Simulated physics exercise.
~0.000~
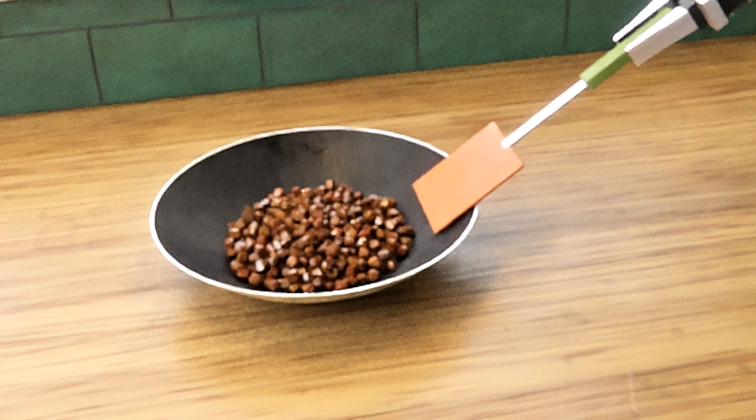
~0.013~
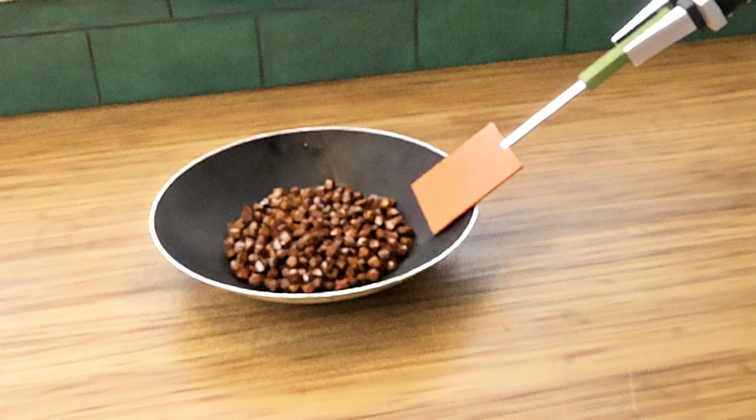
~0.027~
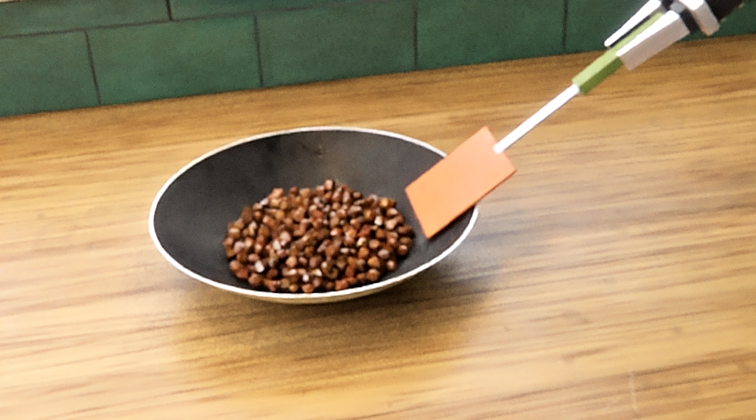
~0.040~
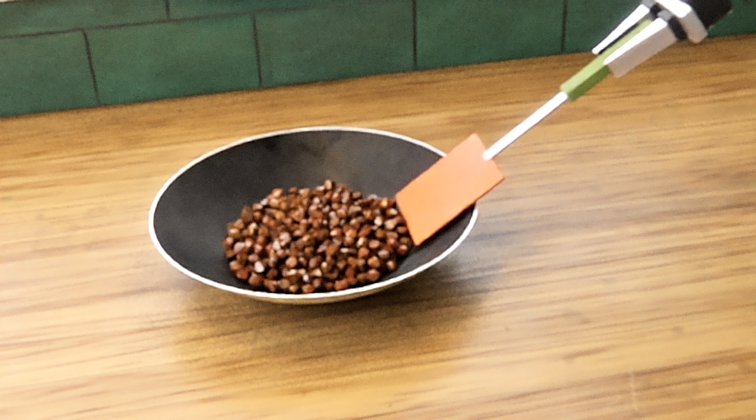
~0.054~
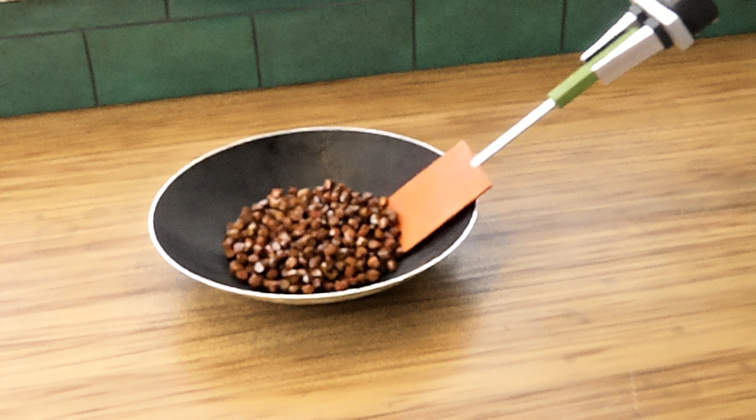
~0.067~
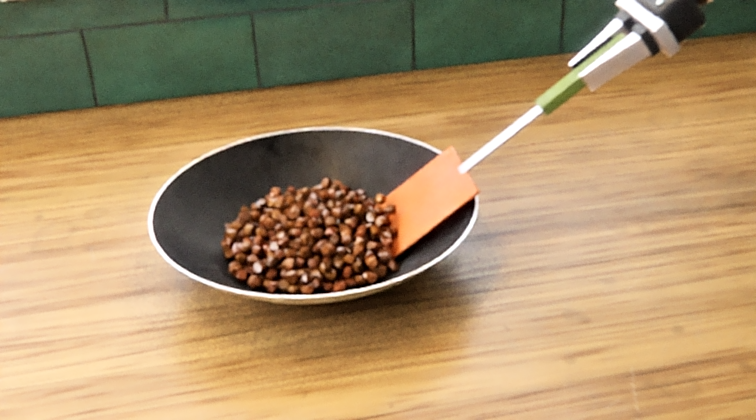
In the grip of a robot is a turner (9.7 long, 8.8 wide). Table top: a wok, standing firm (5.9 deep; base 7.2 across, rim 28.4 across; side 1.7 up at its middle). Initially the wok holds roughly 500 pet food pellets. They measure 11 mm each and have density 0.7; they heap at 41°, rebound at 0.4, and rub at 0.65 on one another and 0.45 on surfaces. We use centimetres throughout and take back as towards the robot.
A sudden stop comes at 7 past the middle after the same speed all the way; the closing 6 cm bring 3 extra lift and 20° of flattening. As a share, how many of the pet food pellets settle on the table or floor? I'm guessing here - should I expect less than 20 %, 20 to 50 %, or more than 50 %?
You should expect less than 20 %.
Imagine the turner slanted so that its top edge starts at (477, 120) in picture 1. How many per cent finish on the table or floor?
I'd estimate close to 20 per cent.
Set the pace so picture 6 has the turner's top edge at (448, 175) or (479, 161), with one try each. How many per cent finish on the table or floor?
First try around 25 %, second try around 0 %.
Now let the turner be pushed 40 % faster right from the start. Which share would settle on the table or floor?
Estimate: Near 35 %.
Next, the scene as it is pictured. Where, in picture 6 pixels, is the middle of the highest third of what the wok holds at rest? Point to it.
I'd say around pixel (199, 226).
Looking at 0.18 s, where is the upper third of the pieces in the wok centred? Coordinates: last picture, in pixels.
It is centred at roughly (225, 225).
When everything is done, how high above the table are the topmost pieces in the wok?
Close to 8.0 centimetres high.
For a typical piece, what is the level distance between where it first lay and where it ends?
About 7 centimetres.
After 0.12 s, sloping 36°, highest piece 5 above the table; 495 in the wok.
After 0.18 s, sloping 29°, highest piece 7 above the table; 495 in the wok.
After 0.40 s, sloping 16°, highest piece 8 above the table; 445 in the wok, 38 on the table or floor, 12 on the blade or in flight.
After 1.45 s, sloping 16°, highest piece 7 above the table; 442 in the wok, 53 on the table or floor.
At rest, 442 in the wok, 53 on the table or floor. That is 11 % on the table or floor.
